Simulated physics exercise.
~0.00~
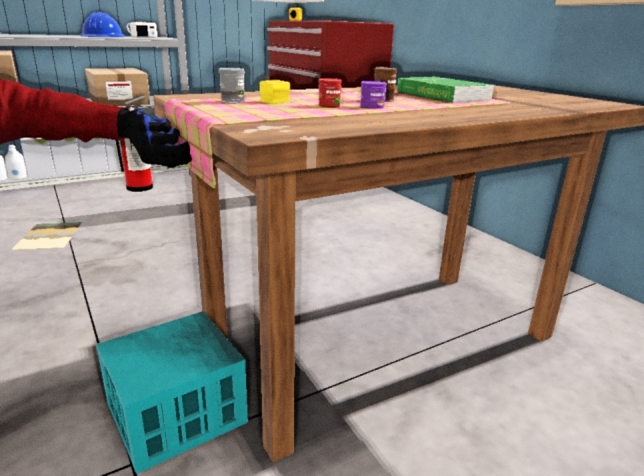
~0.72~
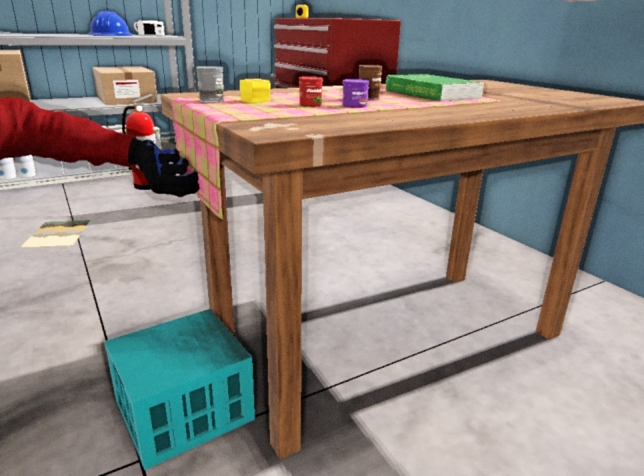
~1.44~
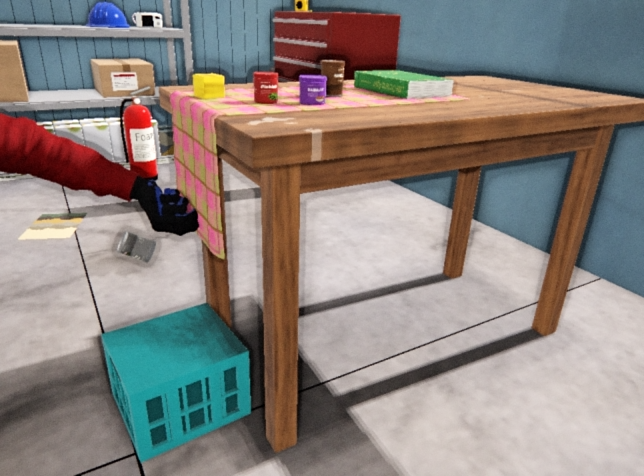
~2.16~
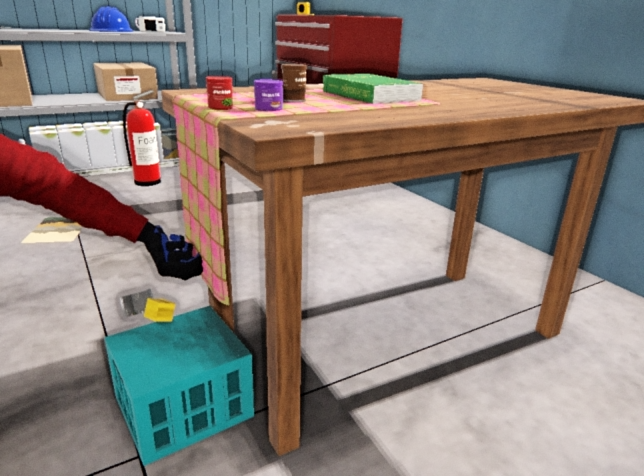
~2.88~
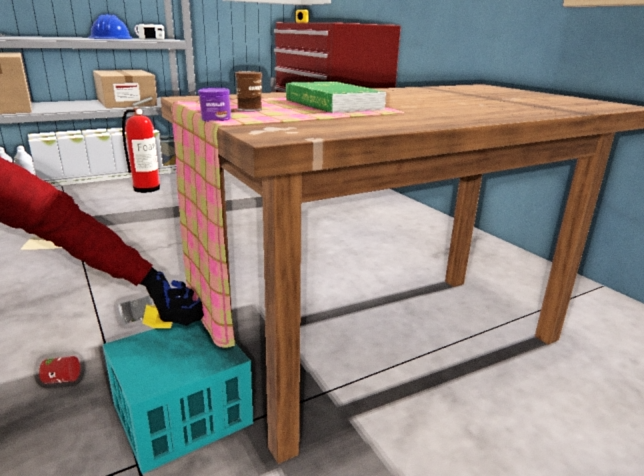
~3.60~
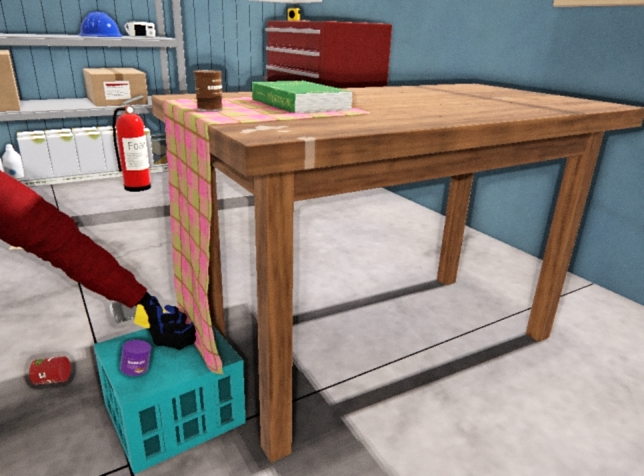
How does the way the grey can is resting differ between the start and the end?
At the start the grey can stands upright on the cloth on the workbench, and at the end it lies on its side down by the turquoise crate.
